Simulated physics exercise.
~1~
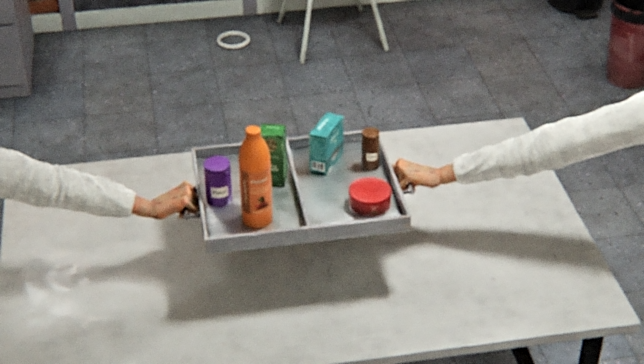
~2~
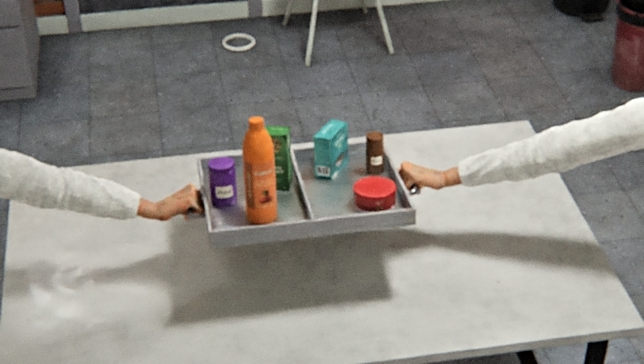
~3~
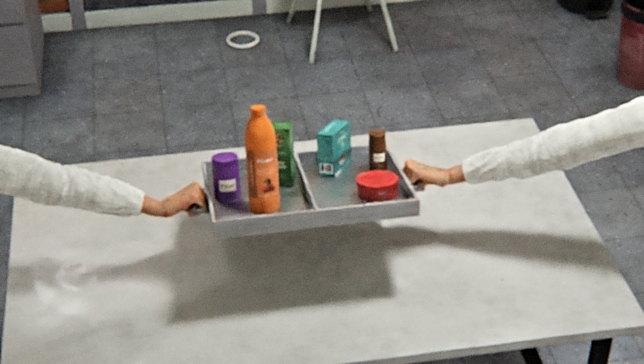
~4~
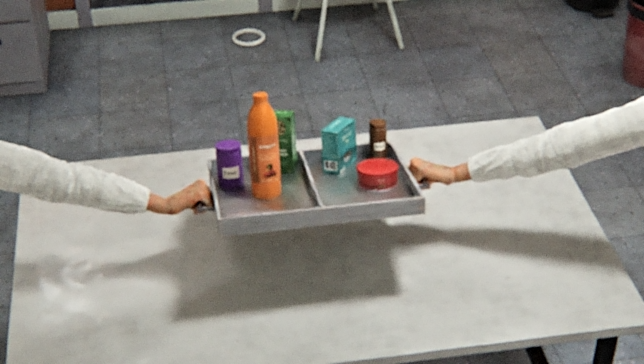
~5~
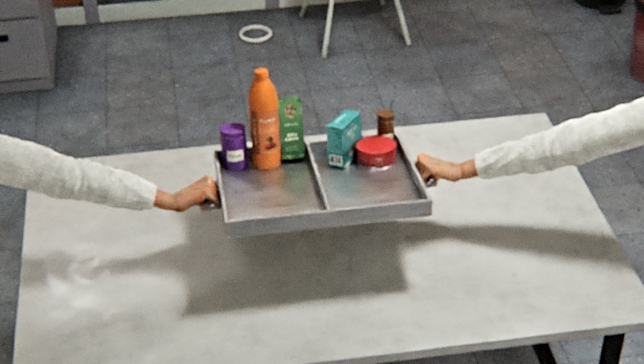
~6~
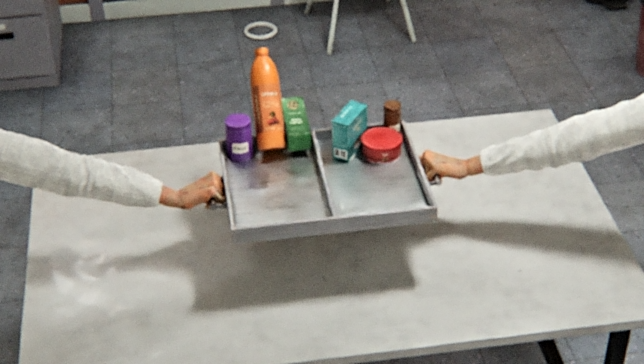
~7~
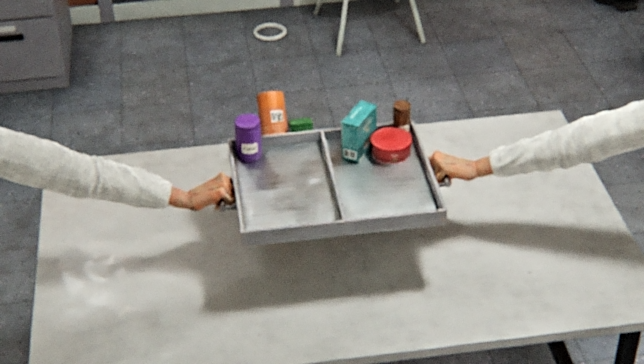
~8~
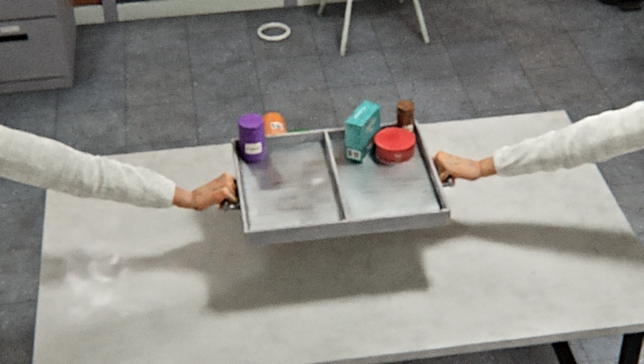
A shallow grey tray with a central divider is held above a pale table by two hands in white sleeves, carrying an orange bottle, purple jar, green carton, turquoise packet, brown container and red tub. The tray tips so its far edge drops, and the items begin leaning and sliding away from the viewer. The bottle, jar, carton, brown container and tub gather toward the far rim. As the tray comes back level, the orange bottle and green carton topple over the far edge and drop from sight behind it. The purple jar, turquoise packet, brown container and red tub remain aboard near the far side.
